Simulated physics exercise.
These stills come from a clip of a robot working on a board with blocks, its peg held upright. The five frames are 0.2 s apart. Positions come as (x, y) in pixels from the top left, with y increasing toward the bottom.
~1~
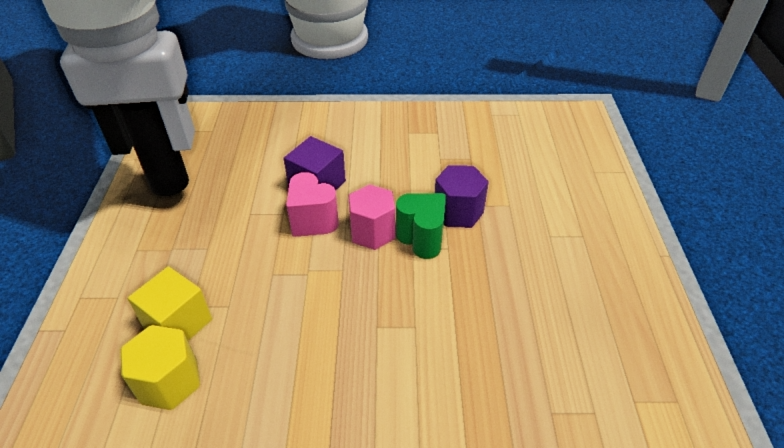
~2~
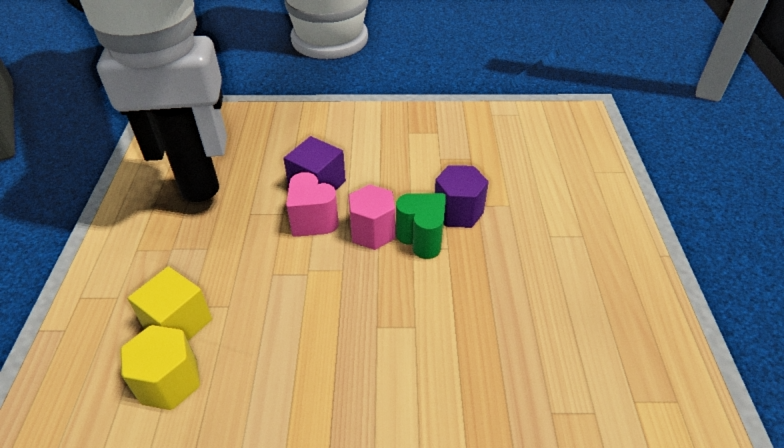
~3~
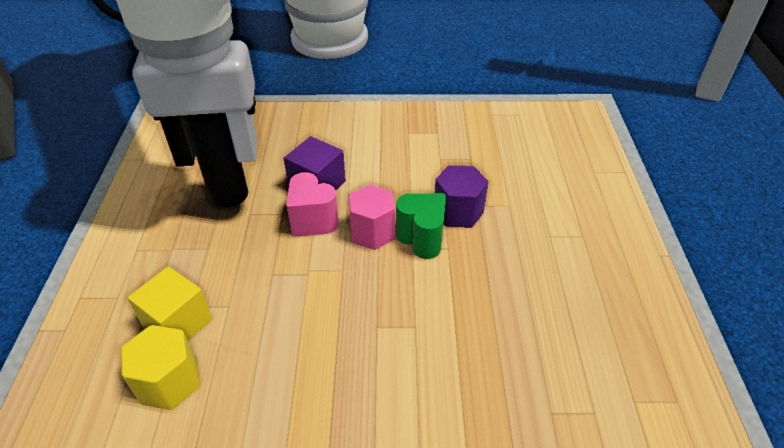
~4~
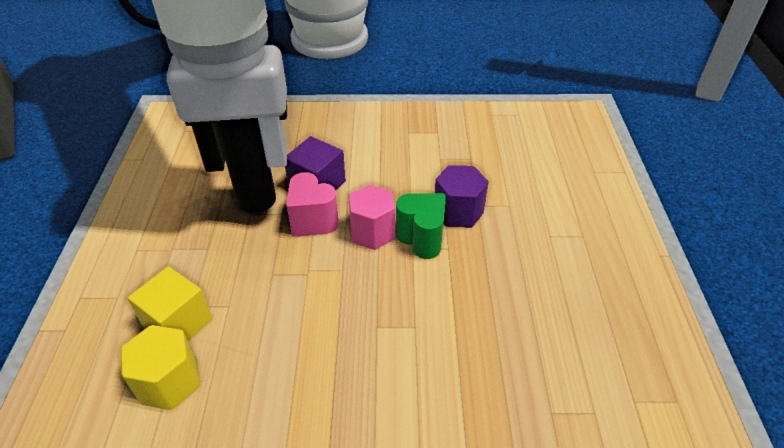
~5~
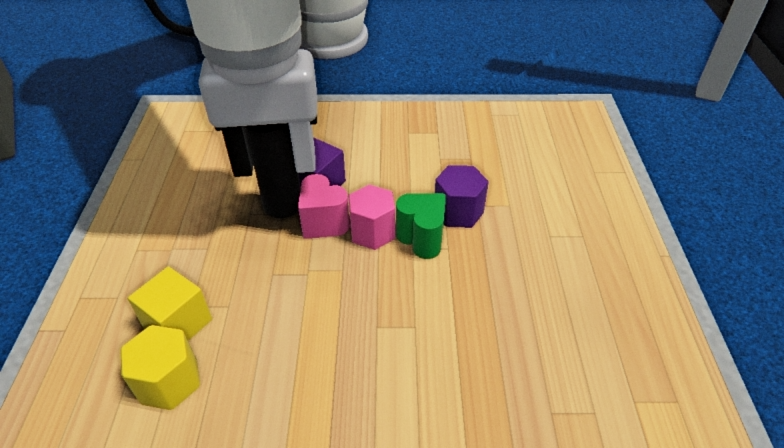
The video shows a robot arm with a black peg moving steadily right across a wooden board, past two yellow blocks, until it meets a pink heart block and nudges it slightly right, beside pink, green and purple blocks.
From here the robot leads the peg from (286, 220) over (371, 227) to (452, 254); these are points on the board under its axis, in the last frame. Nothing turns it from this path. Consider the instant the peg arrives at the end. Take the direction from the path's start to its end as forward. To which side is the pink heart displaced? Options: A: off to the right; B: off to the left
It's B.
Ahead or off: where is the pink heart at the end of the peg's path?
I'm fairly sure the pink heart slides away from the front of the peg at some point.
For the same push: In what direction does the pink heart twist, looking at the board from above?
Looking from above, the answer is counterclockwise.
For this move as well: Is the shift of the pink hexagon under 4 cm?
Short answer: No.
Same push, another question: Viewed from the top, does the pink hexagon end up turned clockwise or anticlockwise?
The sense of turning is clockwise.
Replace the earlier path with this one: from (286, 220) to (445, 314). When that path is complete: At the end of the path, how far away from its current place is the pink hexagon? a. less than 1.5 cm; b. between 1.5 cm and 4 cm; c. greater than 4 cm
Choice b: Between 1.5 cm and 4 cm.
On the path given first. One third of the way, peg (342, 207); pink heart (380, 184), turned 15° anticlockwise; pink hexagon (405, 210), turned 75° clockwise; green heart (453, 221), turned 50° anticlockwise.
Two thirds of the way, peg (398, 219); pink heart (420, 179), turned 60° anticlockwise; pink hexagon (432, 224), turned 105° clockwise; green heart (479, 236), turned 75° anticlockwise; purple hexagon (469, 177), turned 15° clockwise.
At the end, peg (453, 239); pink heart (422, 180), turned 65° anticlockwise; pink hexagon (484, 252), turned 130° clockwise; green heart (532, 259), turned 90° anticlockwise; purple hexagon (469, 176), turned 20° clockwise.
